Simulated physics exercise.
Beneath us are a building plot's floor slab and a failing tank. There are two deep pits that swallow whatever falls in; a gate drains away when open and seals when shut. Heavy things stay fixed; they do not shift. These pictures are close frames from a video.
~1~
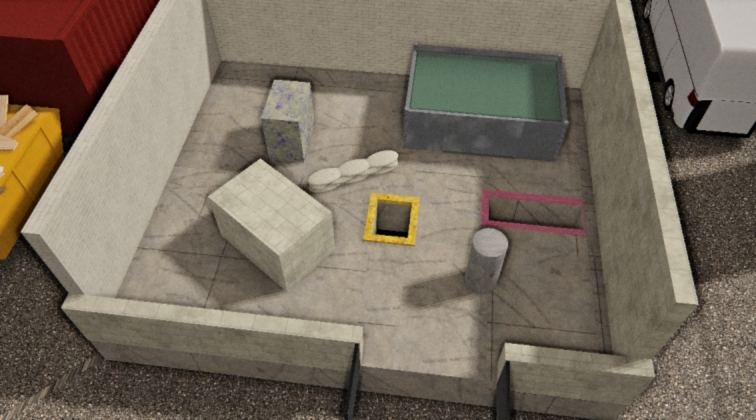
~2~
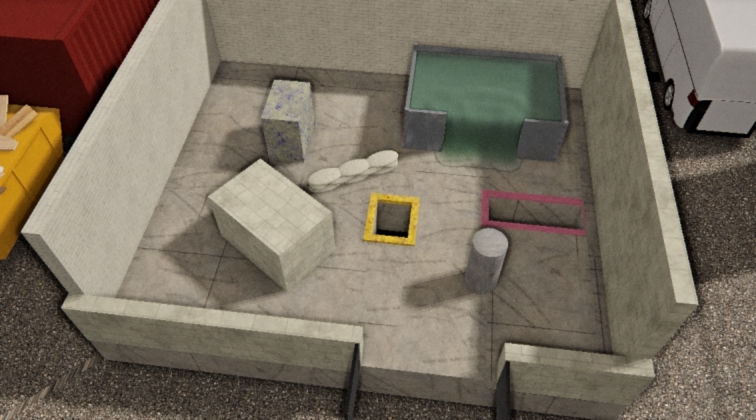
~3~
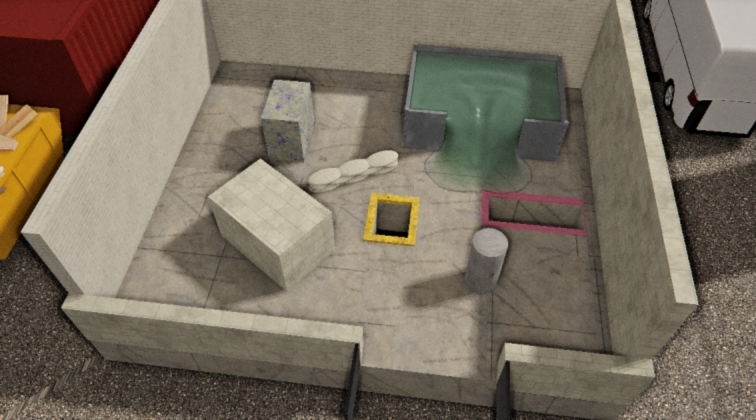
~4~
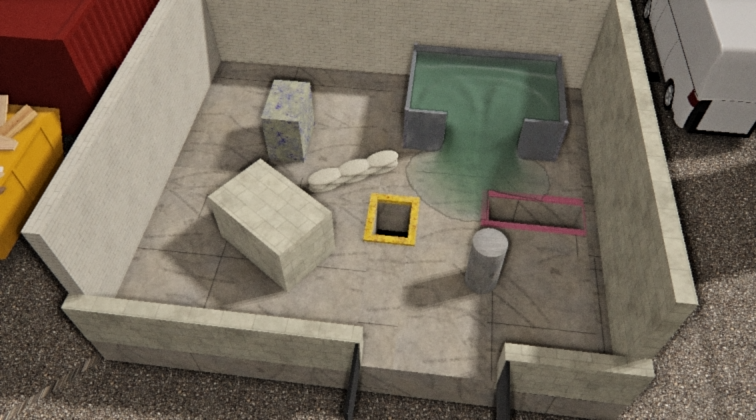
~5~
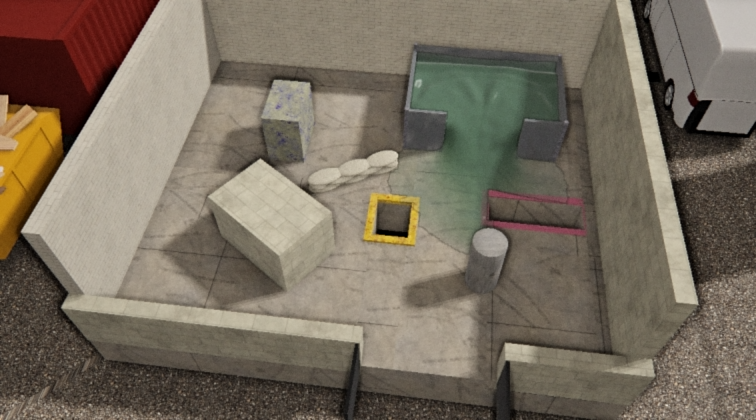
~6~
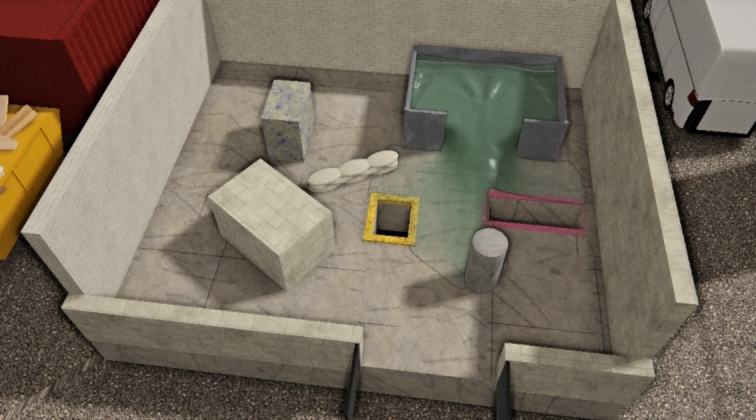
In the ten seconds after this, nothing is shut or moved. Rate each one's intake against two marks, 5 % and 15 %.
Ratings: Gate - above the 15 % mark; pink pit - above the 15 % mark; yellow pit - between the two marks.
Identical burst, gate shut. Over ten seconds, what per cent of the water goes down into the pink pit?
Roughly 45 per cent ends up in the pink pit.
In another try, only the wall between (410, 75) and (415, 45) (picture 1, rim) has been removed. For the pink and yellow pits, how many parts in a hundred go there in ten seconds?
Pink 4 %, yellow 0 %.
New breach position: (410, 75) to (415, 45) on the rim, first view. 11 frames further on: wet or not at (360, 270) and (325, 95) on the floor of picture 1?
Result, point by point: Unwetted; inundated.
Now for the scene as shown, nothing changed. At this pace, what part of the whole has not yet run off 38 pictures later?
Near 42 in a hundred.
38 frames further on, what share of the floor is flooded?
Roughly 55 percent.
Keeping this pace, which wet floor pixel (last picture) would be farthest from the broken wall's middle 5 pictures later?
Somewhere close to (357, 349).
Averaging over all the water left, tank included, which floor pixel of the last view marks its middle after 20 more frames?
I would point to (463, 164).
A moment on, water covers 25 % of the floor; the gate 1 %, the pink pit 11 %, the yellow pit 2 %.
Next, water covers 35 % of the floor; the gate 5 %, the pink pit 18 %, the yellow pit 4 %.
Then, water covers 40 % of the floor; the gate 11 %, the pink pit 26 %, the yellow pit 6 %.
Later, water covers 55 % of the floor; the gate 17 %, the pink pit 33 %, the yellow pit 8 %.
In the end, water covers 65 % of the floor; the gate 22 %, the pink pit 39 %, the yellow pit 9 %.
